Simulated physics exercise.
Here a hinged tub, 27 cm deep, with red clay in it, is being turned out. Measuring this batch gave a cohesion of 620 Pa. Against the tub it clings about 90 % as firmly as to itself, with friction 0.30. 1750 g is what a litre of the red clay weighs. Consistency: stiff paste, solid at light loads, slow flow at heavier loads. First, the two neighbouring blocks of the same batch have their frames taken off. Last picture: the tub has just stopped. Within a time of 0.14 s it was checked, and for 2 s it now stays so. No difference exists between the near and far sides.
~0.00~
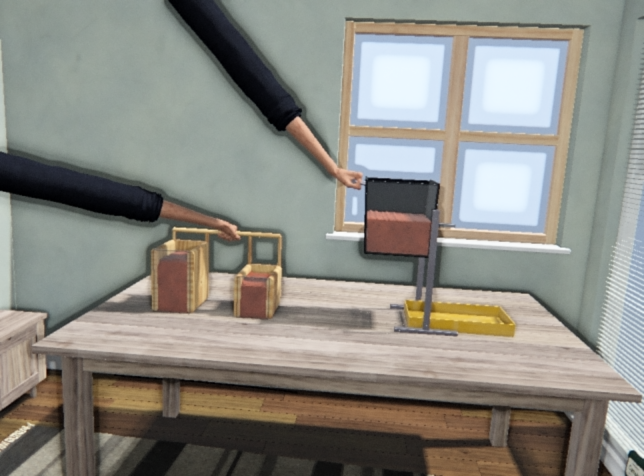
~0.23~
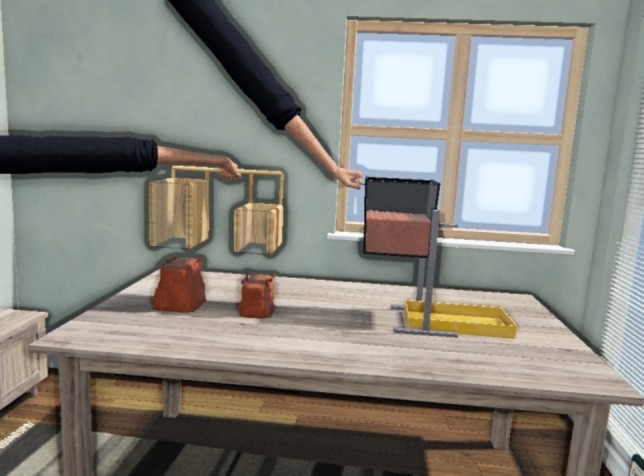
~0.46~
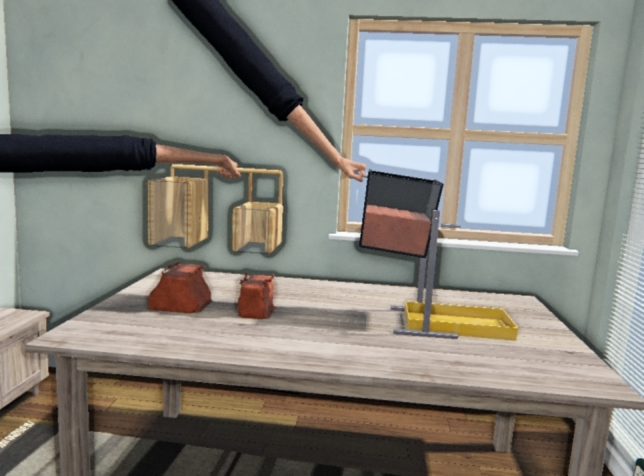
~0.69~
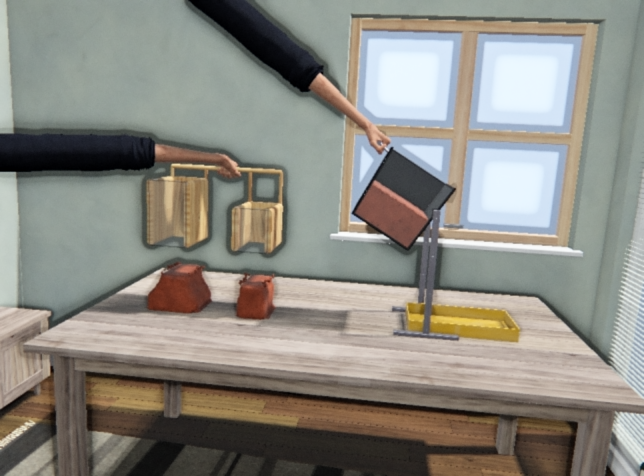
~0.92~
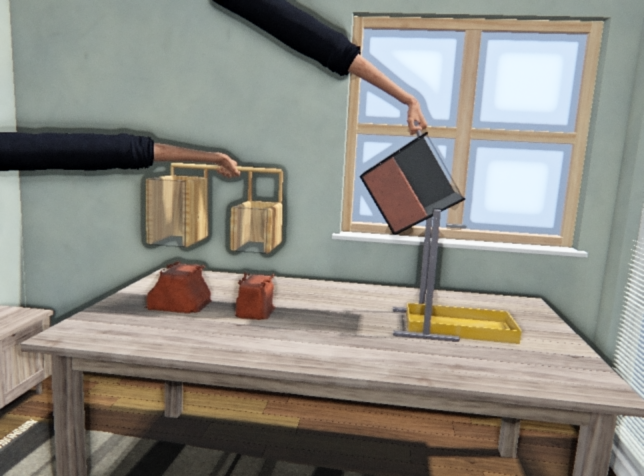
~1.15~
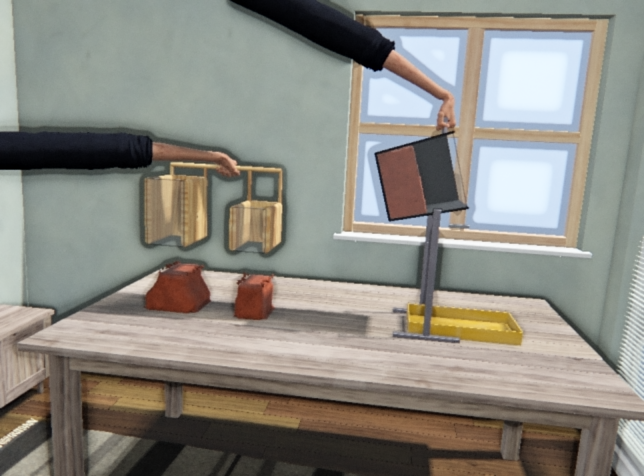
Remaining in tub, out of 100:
100 out of 100.
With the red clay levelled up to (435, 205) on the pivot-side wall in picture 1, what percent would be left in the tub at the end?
100 %.
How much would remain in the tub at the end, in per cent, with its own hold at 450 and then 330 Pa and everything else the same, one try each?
Expect about 100 in a hundred, then about 100 in a hundred.
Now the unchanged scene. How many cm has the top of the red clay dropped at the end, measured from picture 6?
Roughly 2 cm.
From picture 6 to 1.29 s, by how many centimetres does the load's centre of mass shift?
I'd put the distance at about 0 centimetres.
After 1.29 s, the tub is at 74 degrees and holds 100 %.
After 1.46 s, the tub is at 74 degrees and holds 100 %.
After 1.63 s, the tub is at 74 degrees and holds 100 %.
After 1.80 s, the tub is at 74 degrees and holds 100 %.
After 3.15 s, at the end, the tub is at 74 degrees and holds 100 %.
